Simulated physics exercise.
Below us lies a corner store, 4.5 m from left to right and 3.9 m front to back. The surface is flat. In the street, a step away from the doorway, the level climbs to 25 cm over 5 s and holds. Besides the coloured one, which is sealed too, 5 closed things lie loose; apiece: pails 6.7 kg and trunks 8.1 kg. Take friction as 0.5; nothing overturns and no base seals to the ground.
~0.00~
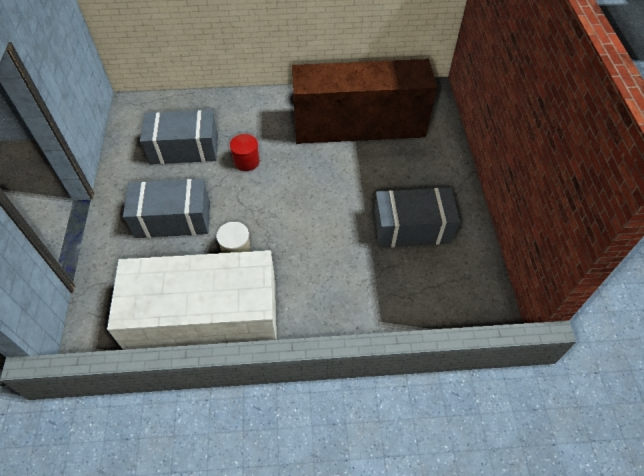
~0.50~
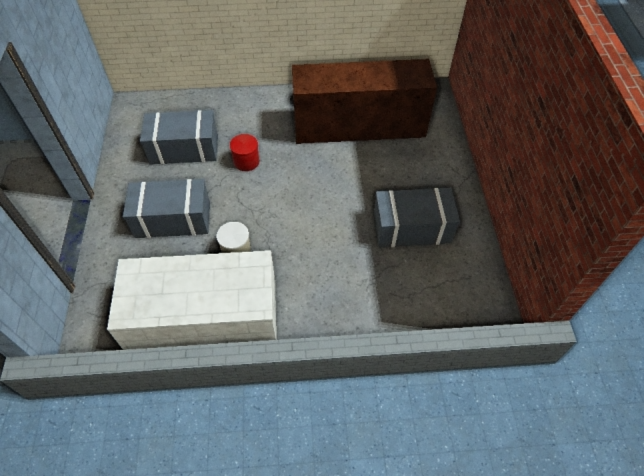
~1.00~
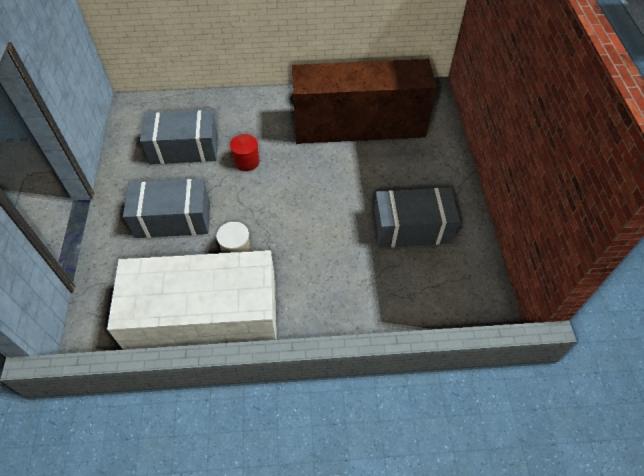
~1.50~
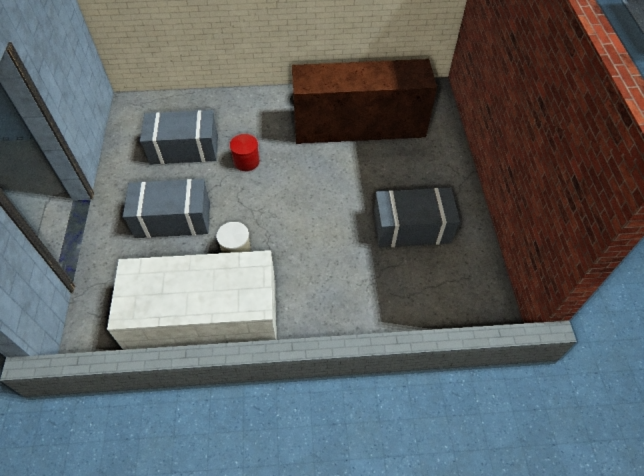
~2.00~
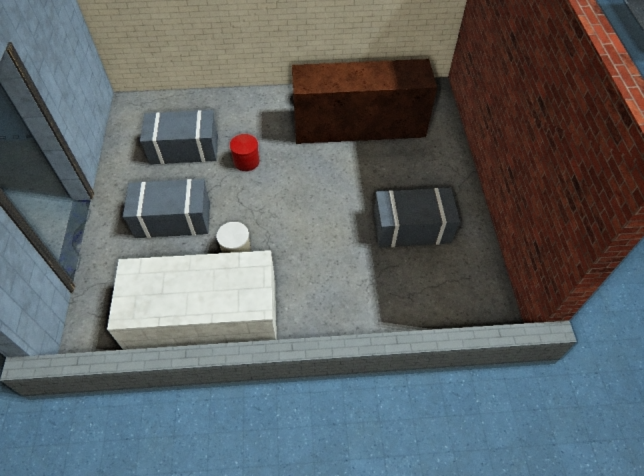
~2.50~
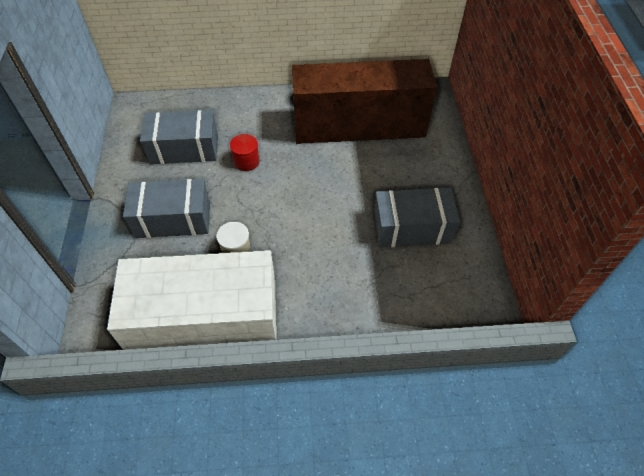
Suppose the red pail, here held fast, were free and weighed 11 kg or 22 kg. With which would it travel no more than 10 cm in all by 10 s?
For it, the lower weight is enough.
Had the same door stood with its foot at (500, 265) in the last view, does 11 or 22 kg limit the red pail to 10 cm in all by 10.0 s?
Then only the larger load is enough.
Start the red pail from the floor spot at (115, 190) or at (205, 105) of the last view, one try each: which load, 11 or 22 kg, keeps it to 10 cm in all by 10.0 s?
In that order: The smaller is enough; either load holds.
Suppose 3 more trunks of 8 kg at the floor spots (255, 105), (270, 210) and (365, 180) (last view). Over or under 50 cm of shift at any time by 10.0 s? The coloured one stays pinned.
In that order: Under, past it, past it.
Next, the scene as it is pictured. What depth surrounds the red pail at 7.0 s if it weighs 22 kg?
Roughly 5 cm.
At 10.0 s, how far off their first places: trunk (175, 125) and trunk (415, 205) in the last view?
In that order: 50 cm, 40 cm.
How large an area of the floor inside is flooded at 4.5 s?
Some 5.0 m2.
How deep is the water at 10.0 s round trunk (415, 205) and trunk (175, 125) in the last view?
About 14 and 3 cm.
After 3.5 s the red pail would be 0 cm from its start with 11 kg and 0 cm from its start with 22 kg; 0 cm of water round it then.
After 4.5 s the red pail would be 0 cm from its start with 11 kg and 0 cm from its start with 22 kg; 3 cm of water round it then.
After 7.0 s the red pail would be 0 cm from its start with 11 kg and 0 cm from its start with 22 kg; 5 cm of water round it then.
After 10.0 s the red pail would be 0 cm from its start with 11 kg and 0 cm from its start with 22 kg; 8 cm of water round it then.
